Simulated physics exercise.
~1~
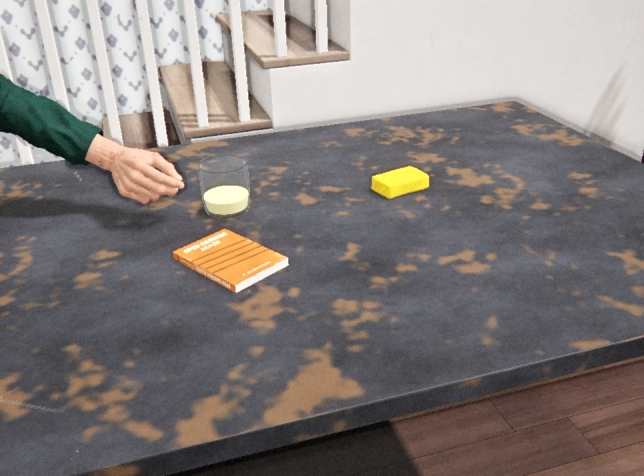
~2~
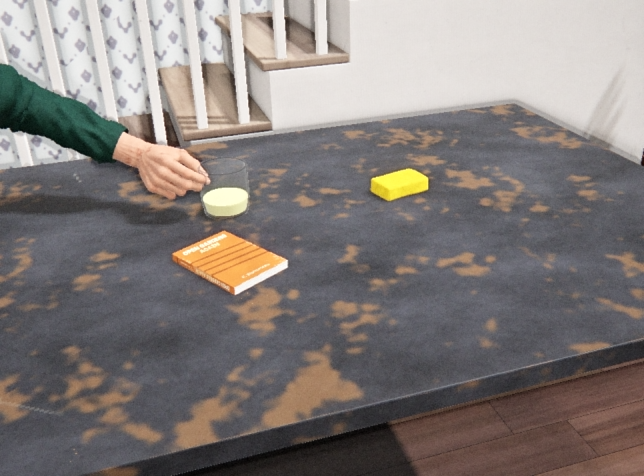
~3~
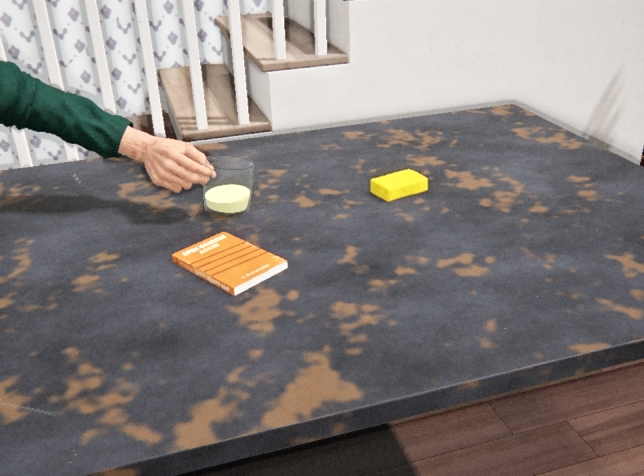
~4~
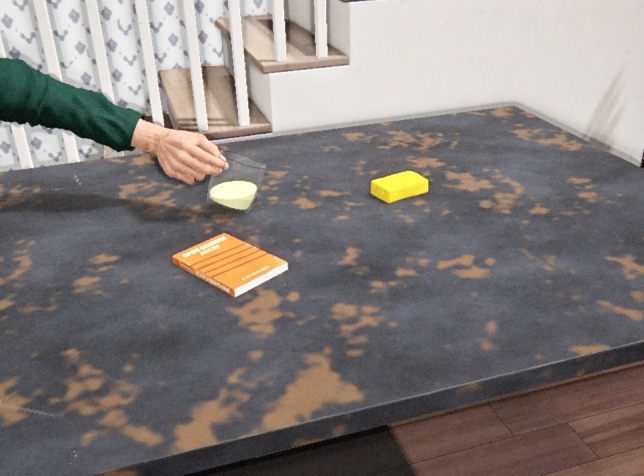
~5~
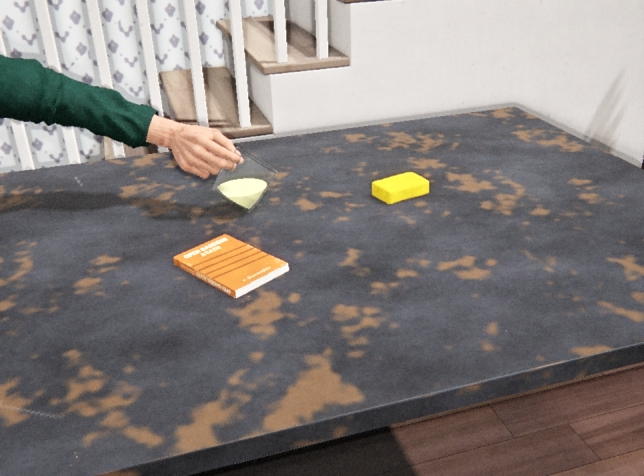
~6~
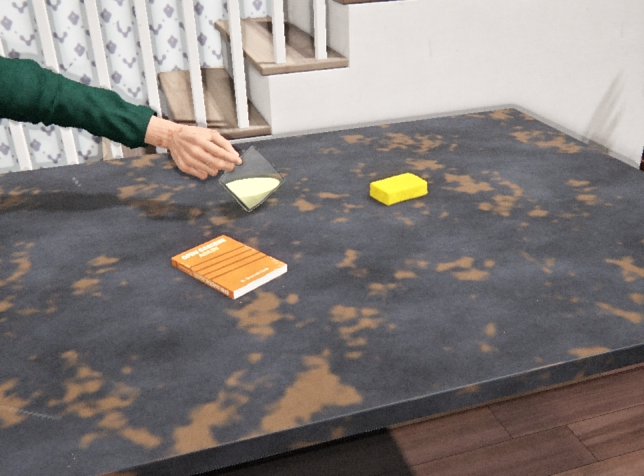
A glass mug of pale green liquid tilting steeply right as a green-sleeved hand pushes it, near an orange notebook and yellow sponge.
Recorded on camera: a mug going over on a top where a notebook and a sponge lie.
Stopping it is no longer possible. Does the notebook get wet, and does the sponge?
You'll find the notebook is missed by the spill, and the sponge is caught by the spill.
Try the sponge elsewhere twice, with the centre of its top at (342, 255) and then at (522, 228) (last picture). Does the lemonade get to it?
In case one it keeps clear of the spill, and in case two it keeps clear of the spill.
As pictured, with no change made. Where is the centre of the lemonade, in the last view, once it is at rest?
The centre ends up near (392, 174) in the last view.
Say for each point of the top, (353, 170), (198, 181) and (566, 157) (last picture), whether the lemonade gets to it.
Point one is caught by it, point two is never touched, point three is never touched.
Next, the puddle covers about as much as a plate; the notebook is clear of it; the sponge is in it.
Finally, the puddle covers about as much as a plate; the notebook is clear of it; the sponge is in it.
